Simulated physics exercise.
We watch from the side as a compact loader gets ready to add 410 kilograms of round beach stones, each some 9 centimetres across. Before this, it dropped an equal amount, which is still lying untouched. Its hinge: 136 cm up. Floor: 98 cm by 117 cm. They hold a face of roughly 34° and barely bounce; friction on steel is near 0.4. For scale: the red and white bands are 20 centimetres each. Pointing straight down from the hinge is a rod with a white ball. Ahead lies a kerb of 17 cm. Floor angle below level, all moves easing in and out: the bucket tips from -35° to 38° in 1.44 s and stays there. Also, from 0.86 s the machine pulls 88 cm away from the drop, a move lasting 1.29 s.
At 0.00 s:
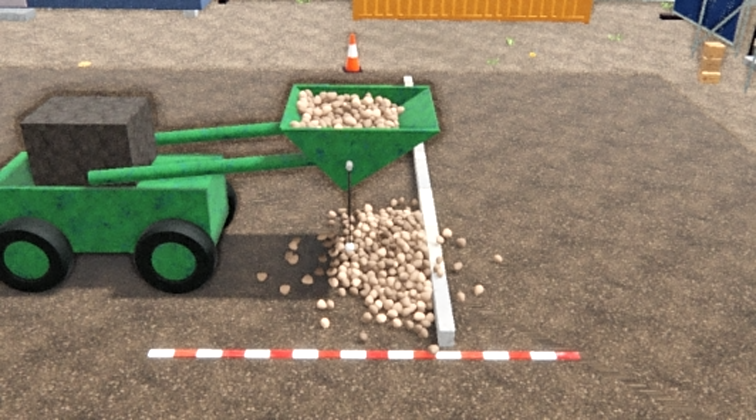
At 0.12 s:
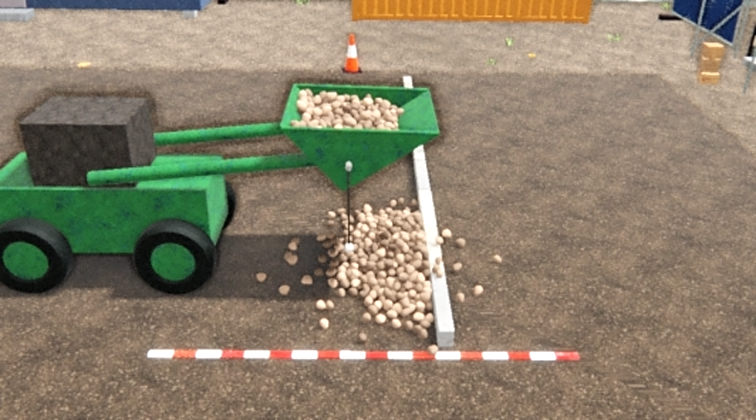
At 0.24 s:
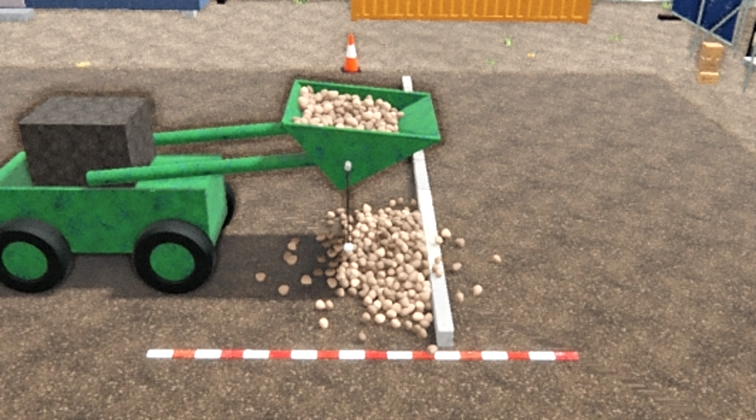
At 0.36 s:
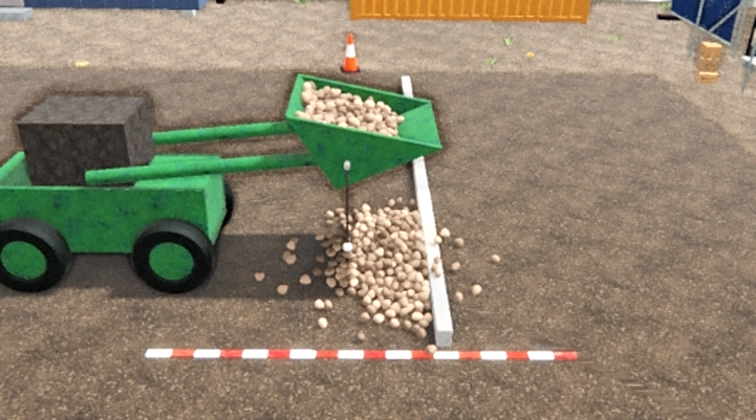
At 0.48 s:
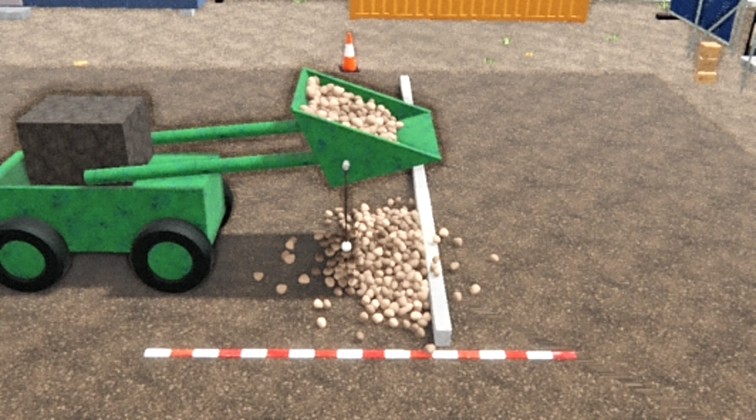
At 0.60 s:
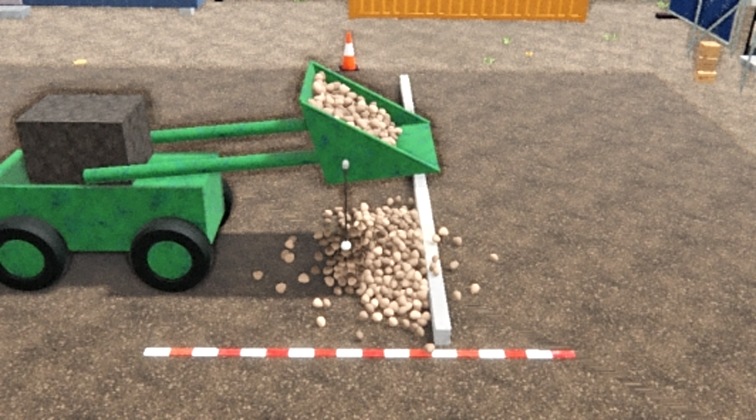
At the start, a green machine on the left holds a bucket of pale stones above a loose pile beside a white kerb. The bucket then tilts gradually to the right, its back edge rising and its front lip lowering, while the stones shift inside it and the pile below lies still.
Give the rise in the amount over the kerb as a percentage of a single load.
19 %.
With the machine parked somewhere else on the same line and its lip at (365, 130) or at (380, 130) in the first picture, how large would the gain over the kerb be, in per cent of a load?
Case one about 0 %, case two about 0 %.
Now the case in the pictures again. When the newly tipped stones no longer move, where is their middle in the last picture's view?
Middle: Approx. (395, 249) px.
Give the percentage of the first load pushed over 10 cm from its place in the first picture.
Around 15 in a hundred.
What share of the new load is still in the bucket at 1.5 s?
Some 20 percent, roughly.
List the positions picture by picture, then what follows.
The bucket is at -35°, its lip at (439, 131); the top of the load is at (316, 104). The earlier load is highest near (403, 239), 25 cm above ground level, 99 % on this side of the kerb, 1 % over the kerb, in the first picture.
Lip at (439, 134), floor tilted -34°, highest stones at (313, 103); the stones move at 0.1 m/s on average, in the second picture.
Lip at (440, 139), floor tilted -30°, highest stones at (311, 99); the stones move at 0.2 m/s on average, in the third picture.
Lip at (441, 148), floor tilted -24°, highest stones at (313, 93); the stones move at 0.2 m/s on average, in the fourth picture.
Lip at (441, 159), floor tilted -16°, highest stones at (314, 88); the stones move at 0.3 m/s on average, in the fifth picture.
Lip at (439, 171), floor tilted -8°, highest stones at (319, 85); the stones move at 0.3 m/s on average, in the sixth picture.
After 1.1 s the floor is at 27°; in per cent of one load, 99 in the bucket, 100 on this side of the kerb, 1 over the kerb; the foremost stones are at (456, 259).
After 1.5 s the floor is at 38°; in per cent of one load, 19 in the bucket, 174 on this side of the kerb, 7 over the kerb; the foremost stones are at (467, 262).
After 2.6 s the floor is at 38°; in per cent of one load, 0 in the bucket, 180 on this side of the kerb, 20 over the kerb; the foremost stones are at (546, 288).
After 5.4 s the floor is at 38°; in per cent of one load, 0 in the bucket, 180 on this side of the kerb, 20 over the kerb; the foremost stones are at (546, 288). Net gain over the kerb, 19.
